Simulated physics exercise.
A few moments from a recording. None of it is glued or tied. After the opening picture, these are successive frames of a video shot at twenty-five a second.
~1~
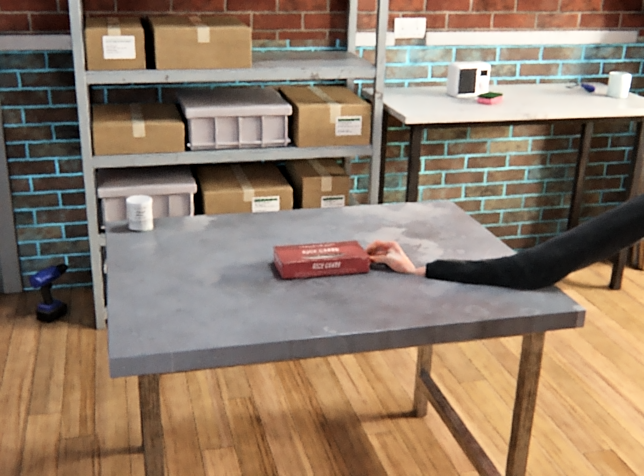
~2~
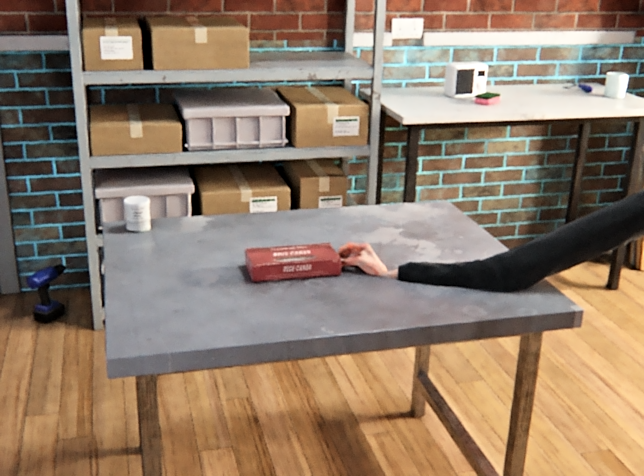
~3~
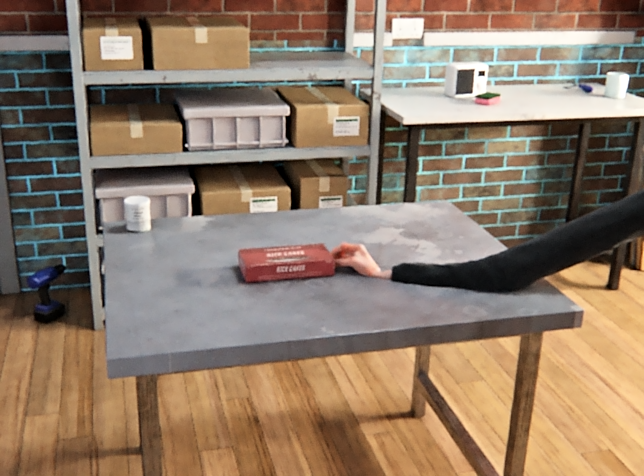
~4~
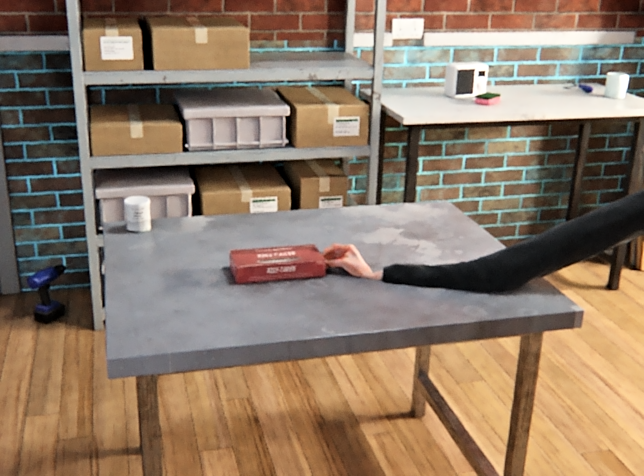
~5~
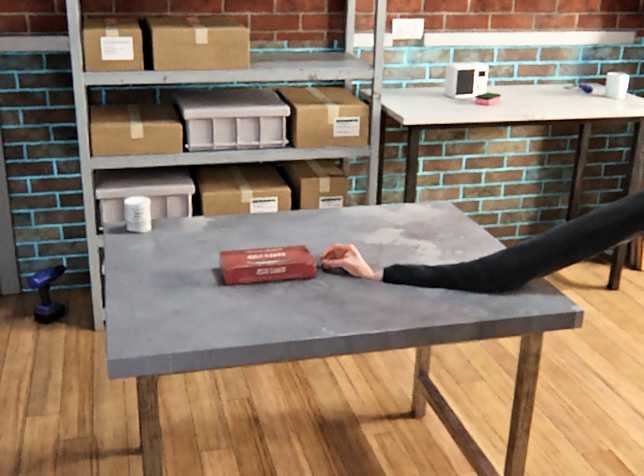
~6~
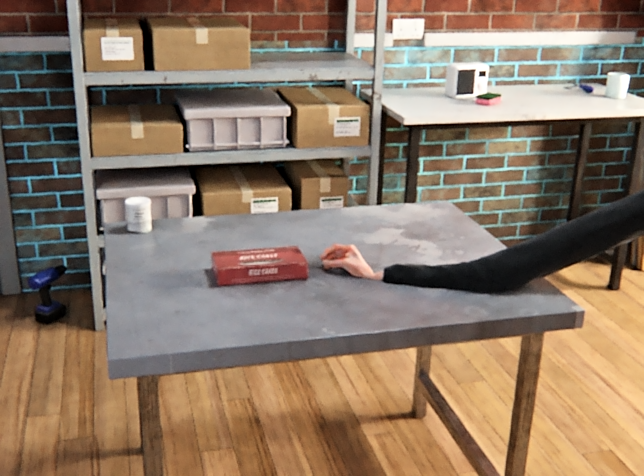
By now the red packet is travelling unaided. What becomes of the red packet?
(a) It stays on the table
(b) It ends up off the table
(a) It stays on the table.
Then, 0.24 s past the last view, red packet displaced a little near (241, 266).
Then, 0.48 s past the last view, red packet resting near (241, 266).
Finally, moved from the start, red packet. Final places as the last picture's camera would see them, red packet near (241, 266).
